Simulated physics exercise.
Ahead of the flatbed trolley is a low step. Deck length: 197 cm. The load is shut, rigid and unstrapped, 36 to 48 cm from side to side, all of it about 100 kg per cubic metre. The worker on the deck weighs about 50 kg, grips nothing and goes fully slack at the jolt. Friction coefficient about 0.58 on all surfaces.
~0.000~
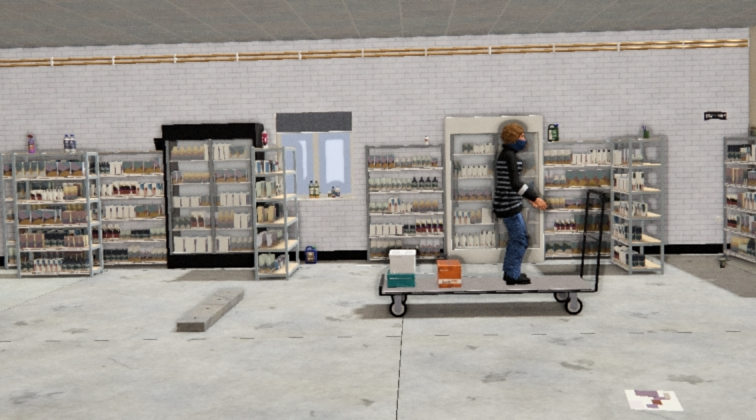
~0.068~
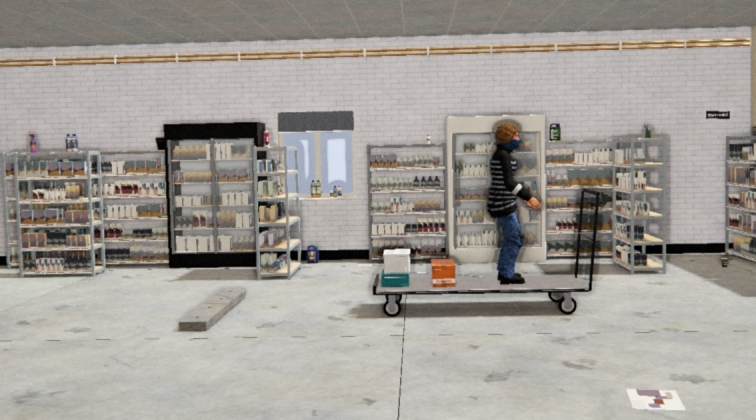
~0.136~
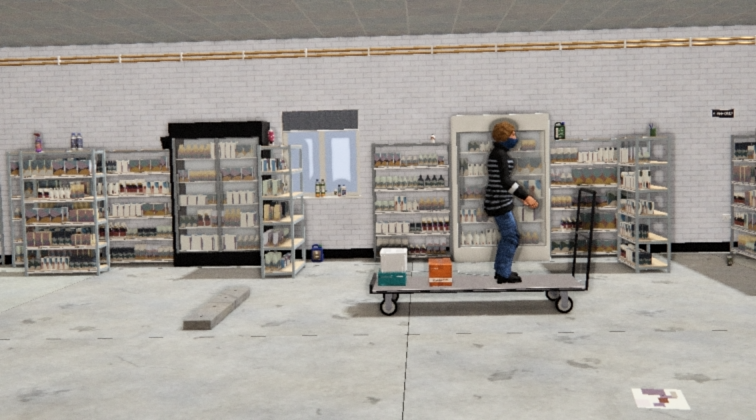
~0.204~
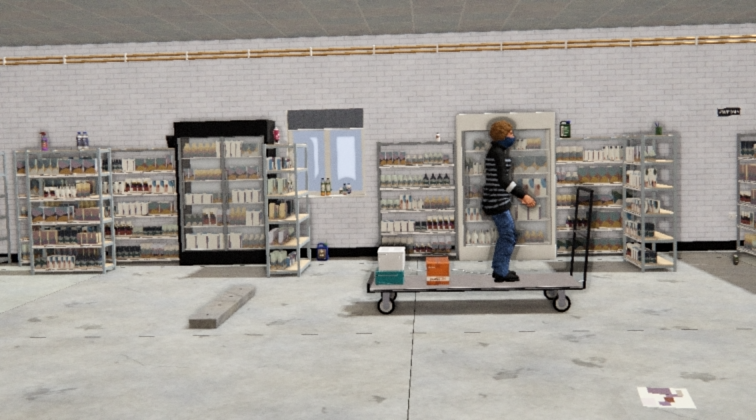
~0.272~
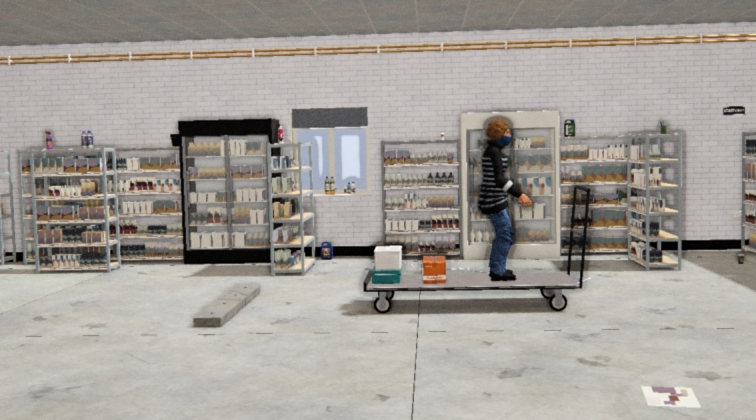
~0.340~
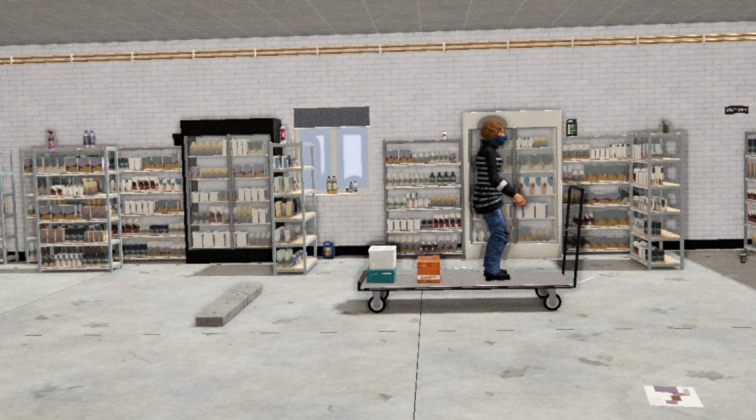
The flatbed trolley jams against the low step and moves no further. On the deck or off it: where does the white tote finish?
The white tote stays on at this speed.
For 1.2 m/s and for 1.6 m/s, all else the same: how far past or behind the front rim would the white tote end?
First 10 cm behind, then 40 cm past.
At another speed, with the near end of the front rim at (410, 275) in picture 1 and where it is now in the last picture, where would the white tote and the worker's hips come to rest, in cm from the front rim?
Then white 60 past, hips 30 behind.
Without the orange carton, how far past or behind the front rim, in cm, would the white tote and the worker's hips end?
In that case white 10 behind, hips 70 behind.
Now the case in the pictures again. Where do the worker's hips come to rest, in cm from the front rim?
About 80 cm behind the rim.
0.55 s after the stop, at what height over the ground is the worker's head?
About 60 cm.
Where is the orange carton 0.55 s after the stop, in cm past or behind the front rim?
Some 40 cm behind it.
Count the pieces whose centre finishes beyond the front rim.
0 in all.
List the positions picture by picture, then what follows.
The first frame shows white tote (403, 262), orange carton (449, 273), rim corner (380, 292); 0 cm covered, 162 to go.
The second frame shows white tote (397, 261), orange carton (443, 273), rim corner (374, 291); 7 cm covered, 155 to go.
The third frame shows white tote (394, 260), orange carton (440, 272), rim corner (371, 290); 15 cm covered, 147 to go.
The fourth frame shows white tote (392, 259), orange carton (438, 271), rim corner (368, 289); 22 cm covered, 140 to go.
The fifth frame shows white tote (388, 258), orange carton (434, 270), rim corner (365, 288); 30 cm covered, 132 to go.
The sixth frame shows white tote (383, 258), orange carton (429, 269), rim corner (359, 287); 37 cm covered, 125 to go. Speed about 1.1 m/s.
The wheels strike at 1.49 s.
After 1.74 s the white tote is 11 cm behind the rim, tilted 0°, near (245, 260) in the last picture's view.
After 2.04 s the white tote is 10 cm behind the rim, tilted 5°, near (245, 260) in the last picture's view.
After 2.49 s the white tote is 11 cm behind the rim, tilted 0°, near (246, 260) in the last picture's view.
At rest, 5.0 s, nothing is past the rim; behind it, teal toolbox, white tote, orange carton and the worker's hips.
